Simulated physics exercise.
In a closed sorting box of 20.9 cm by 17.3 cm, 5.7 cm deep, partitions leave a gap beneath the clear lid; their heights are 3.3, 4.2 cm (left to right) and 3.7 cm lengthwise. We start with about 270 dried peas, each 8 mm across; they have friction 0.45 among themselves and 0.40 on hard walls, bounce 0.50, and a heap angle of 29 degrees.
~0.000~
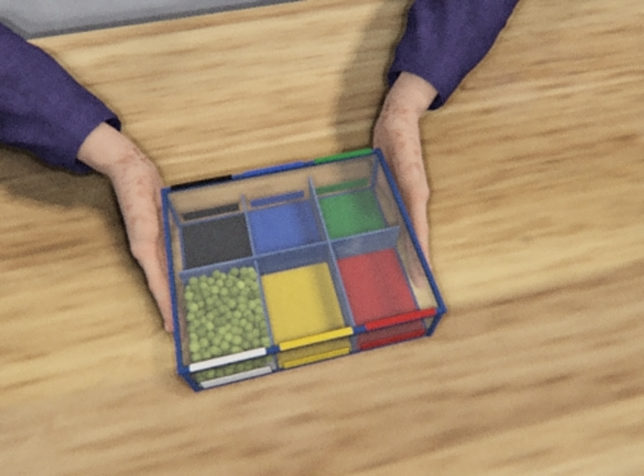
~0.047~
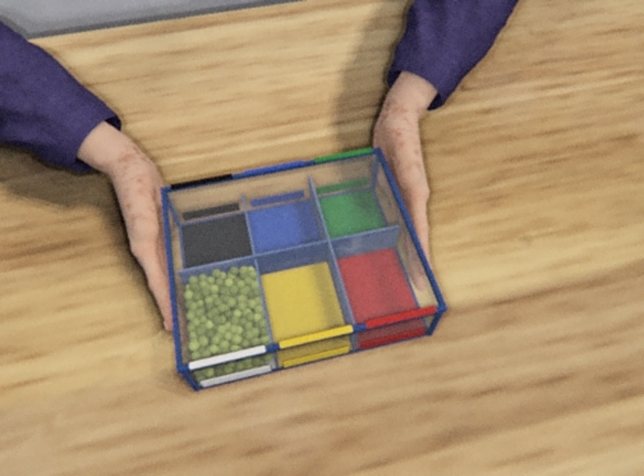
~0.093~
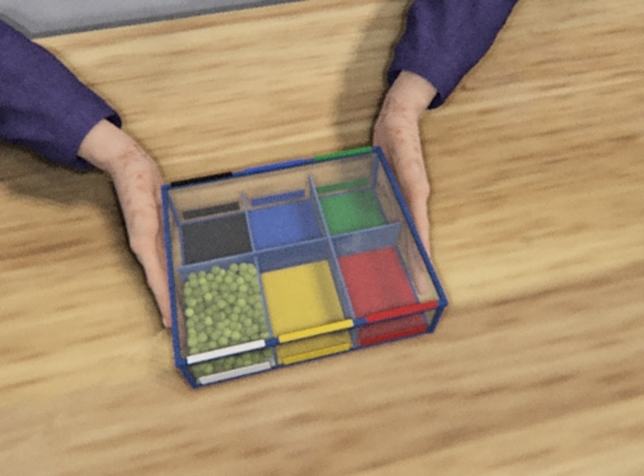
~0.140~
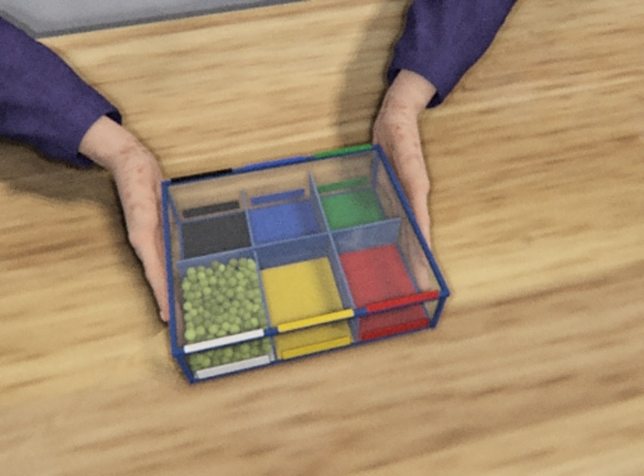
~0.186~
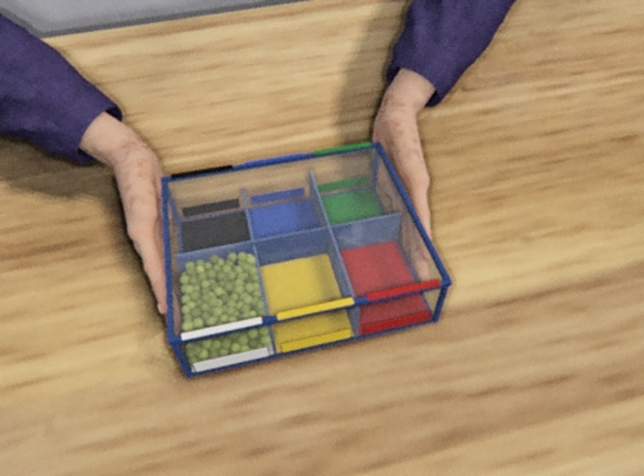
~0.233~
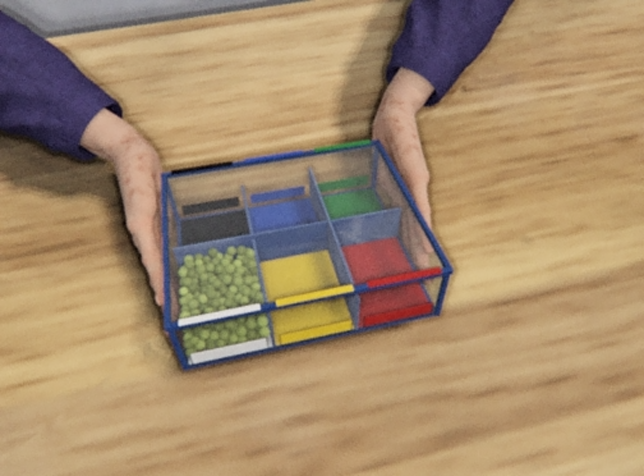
A clear-lidded sorting box with blue edges tilts slightly between two hands above a pale wooden table, seen from above at an angle by a still camera. Green peas fill the white-marked front left compartment, with empty yellow and red ones beside it and black, blue and green behind. The hands, in purple sleeves, stay at its sides as the front edge rises smoothly, and the peas remain in their compartment.
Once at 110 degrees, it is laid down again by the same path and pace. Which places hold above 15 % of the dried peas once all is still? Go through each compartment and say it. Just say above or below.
Red compartment below, blue compartment above, green compartment below, yellow compartment below, white compartment below, black compartment above.
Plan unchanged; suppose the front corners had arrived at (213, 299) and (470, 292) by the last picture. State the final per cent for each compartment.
By the end red holds 40%, blue holds 5%, green holds 45%, yellow holds 10%, white holds 0% and black holds 0%.
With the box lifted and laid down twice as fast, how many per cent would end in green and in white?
Green = 5 per cent, white = 25 per cent.
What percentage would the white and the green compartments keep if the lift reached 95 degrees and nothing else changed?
Shares: White 20, green 5, per cent.
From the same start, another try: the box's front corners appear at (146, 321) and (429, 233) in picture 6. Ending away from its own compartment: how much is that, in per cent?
Something like 45 in a hundred.
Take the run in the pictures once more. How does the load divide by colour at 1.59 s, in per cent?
Red 0; blue 25; green 0; yellow 0; white 35; black 40.
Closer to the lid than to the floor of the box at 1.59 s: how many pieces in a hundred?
Something like 70 percent of the pieces.
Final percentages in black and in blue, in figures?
Black 50, blue 40.
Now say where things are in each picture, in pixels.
Box tilt 0 degrees, front corners at (183, 369) and (440, 309); white 100 %, in the first frame.
Box tilt 1 degrees, front corners at (182, 367) and (441, 307), in the second frame.
Box tilt 3 degrees, front corners at (180, 361) and (442, 301), in the third frame.
Box tilt 6 degrees, front corners at (177, 351) and (443, 292), lowest corner right back, in the fourth frame.
Box tilt 9 degrees, front corners at (174, 339) and (445, 281), lowest corner right back, in the fifth frame.
Box tilt 13 degrees, front corners at (171, 325) and (446, 269), lowest corner right back; white 100 %. The box's pace is about 75 degrees a second, in the sixth frame.
Then, at 1.59 s, tilt 110 degrees; blue 25 %, white 35 %, black 40 %.
After 2.50 s, tilt 51 degrees; blue 40 %, green 10 %, black 50 %.
Then, at 3.40 s, tilt 0 degrees; blue 40 %, green 10 %, black 50 %.
In the end, at 4.2 s, red 0 %, blue 40 %, green 10 %, yellow 0 %, white 0 %, black 50 %.
